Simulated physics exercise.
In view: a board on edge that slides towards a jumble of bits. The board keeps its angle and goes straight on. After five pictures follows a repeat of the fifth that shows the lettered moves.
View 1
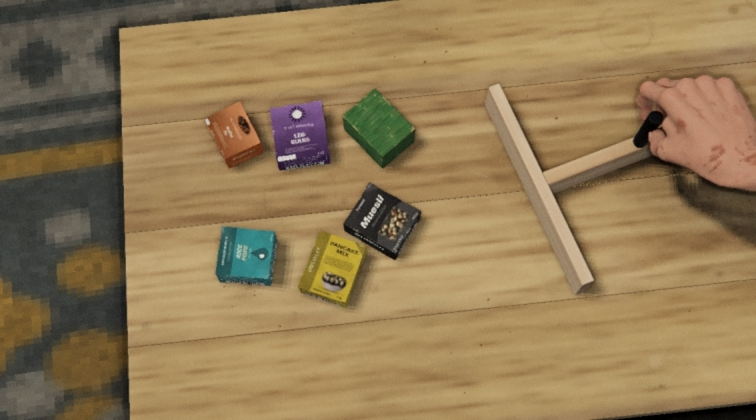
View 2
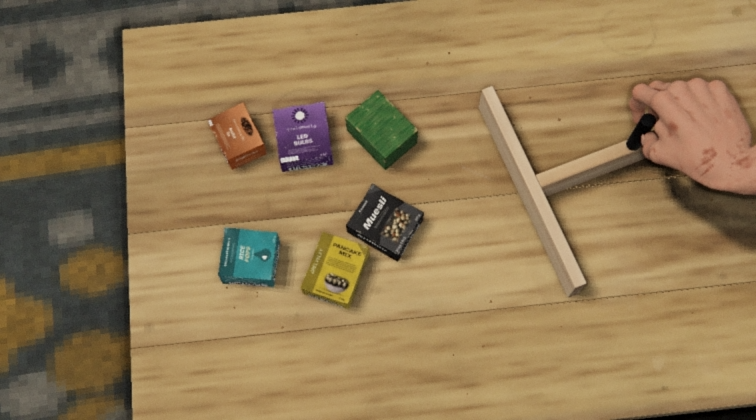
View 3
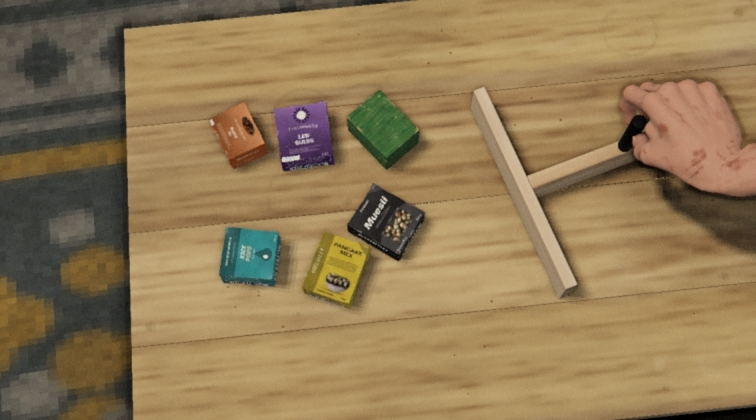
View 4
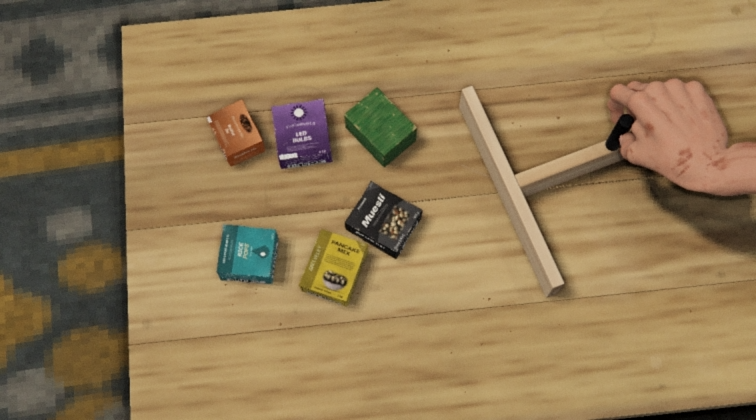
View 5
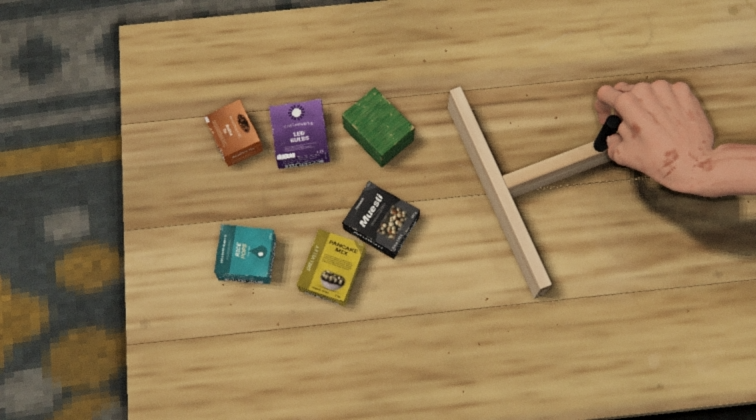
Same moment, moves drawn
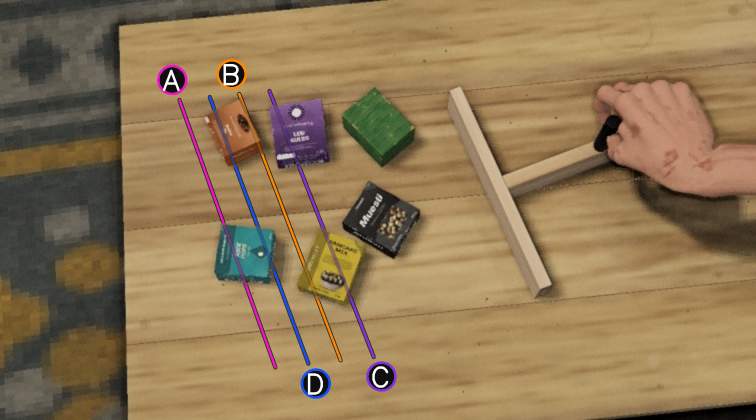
On a pale wooden tabletop above a patterned rug, six small coloured packets and boxes lie in a loose cluster at the left, while a hand grips a T-shaped wooden tool at the right. The hand slides the tool slowly leftward, narrowing the gap, while the packets stay where they are, untouched.
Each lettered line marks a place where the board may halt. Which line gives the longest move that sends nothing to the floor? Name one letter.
The farthest safe stop is B.
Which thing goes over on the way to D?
It is the orange packet.
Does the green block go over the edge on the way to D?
No.
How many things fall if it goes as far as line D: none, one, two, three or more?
In all, one.
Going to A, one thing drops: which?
It is the orange packet.
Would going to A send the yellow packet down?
No.
On the copy, A at (225, 228); B at (287, 221); C at (319, 218); D at (257, 224).
On B. First, board (423, 192); green block (361, 130); orange packet (234, 134).
Then, board (346, 199); orange packet (186, 140); purple box (238, 144).
Finally, board (289, 205); orange packet (131, 147); purple box (184, 149); nothing has fallen.
By contrast, A drops the orange packet; C is safe but short; D drops the orange packet.
